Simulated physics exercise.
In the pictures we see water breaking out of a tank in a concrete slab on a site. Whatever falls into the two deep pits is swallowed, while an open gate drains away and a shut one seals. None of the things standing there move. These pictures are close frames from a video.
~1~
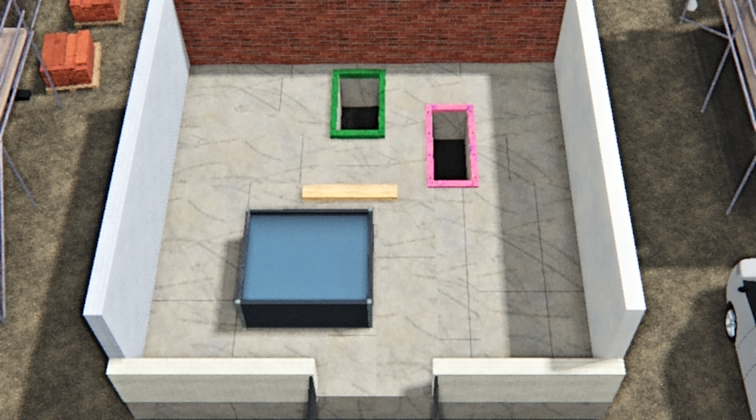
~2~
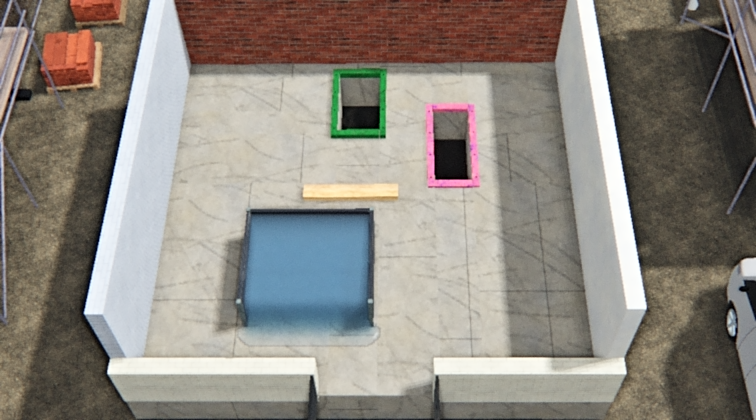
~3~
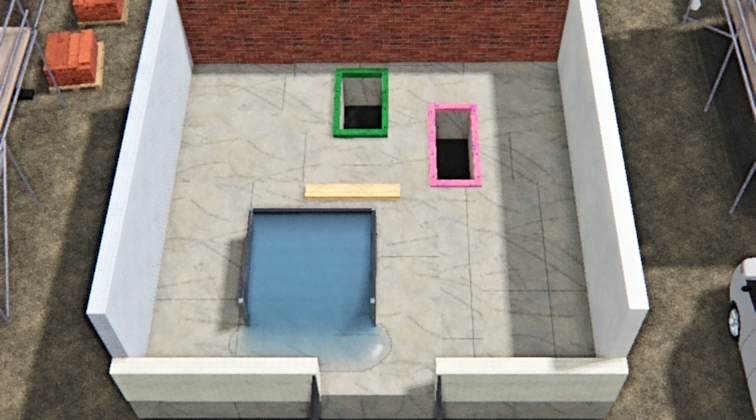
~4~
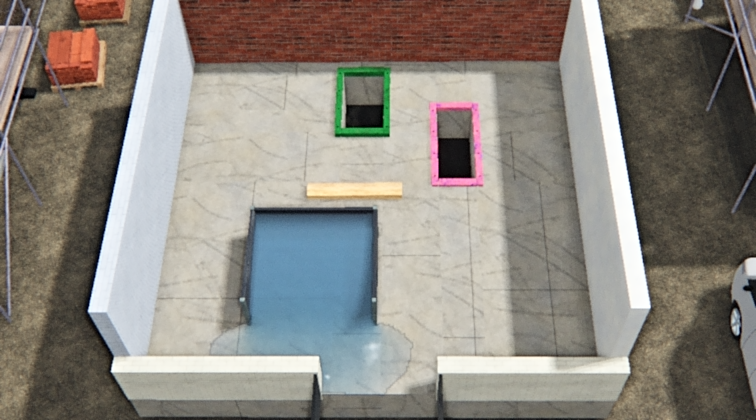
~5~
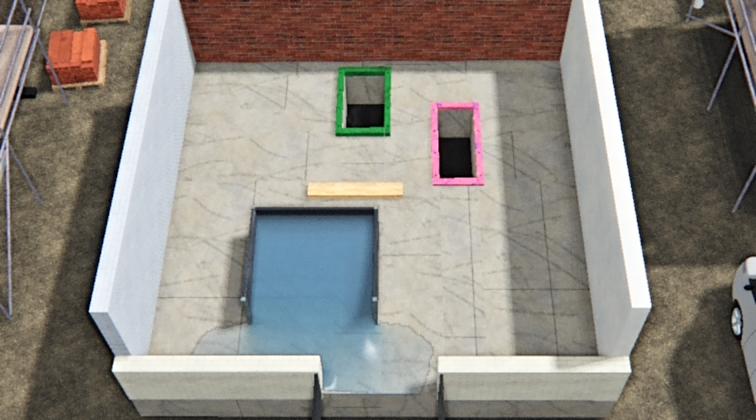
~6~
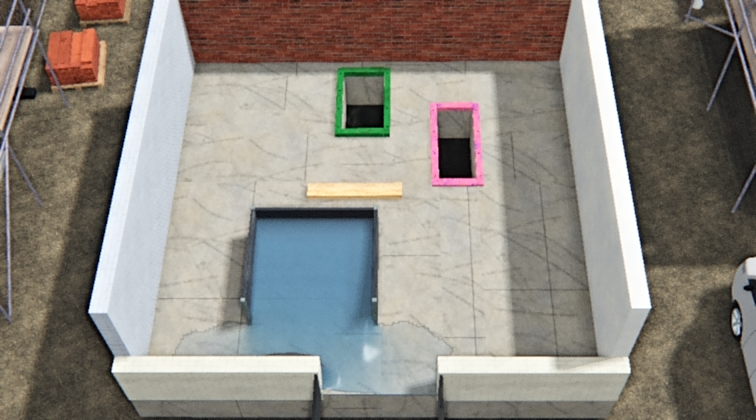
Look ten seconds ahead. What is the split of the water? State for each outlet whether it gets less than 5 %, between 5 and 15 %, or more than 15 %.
Outcome. The gate gets more than 15 %. The pink pit gets less than 5 %. The green pit gets less than 5 %.
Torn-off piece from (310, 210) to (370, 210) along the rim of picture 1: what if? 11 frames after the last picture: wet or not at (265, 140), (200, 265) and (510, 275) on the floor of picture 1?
Note, points one to three: Reached and soaked / unreached / unreached.
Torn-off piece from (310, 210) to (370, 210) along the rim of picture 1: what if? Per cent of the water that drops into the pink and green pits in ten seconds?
In percent: Pink 8, green 6.
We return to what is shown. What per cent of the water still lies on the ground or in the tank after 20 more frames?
I make it around 62 per cent.
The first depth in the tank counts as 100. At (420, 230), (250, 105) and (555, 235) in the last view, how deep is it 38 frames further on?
About 0, 4 and 2 percent, in that order.
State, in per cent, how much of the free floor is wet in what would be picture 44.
Some 55 in a hundred.
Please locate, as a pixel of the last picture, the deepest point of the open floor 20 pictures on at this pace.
Around (145, 378).
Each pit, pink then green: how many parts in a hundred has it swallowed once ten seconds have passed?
About 0 and 0 per cent.
A moment on, water covers 10 % of the floor; the gate 16 %, the pink pit 0 %, the green pit 0 %.
Next, water covers 20 % of the floor; the gate 29 %, the pink pit 0 %, the green pit 0 %.
Then, water covers 40 % of the floor; the gate 38 %, the pink pit 0 %, the green pit 0 %.
Later, water covers 55 % of the floor; the gate 45 %, the pink pit 0 %, the green pit 0 %.
In the end, water covers 60 % of the floor; the gate 51 %, the pink pit 0 %, the green pit 0 %.
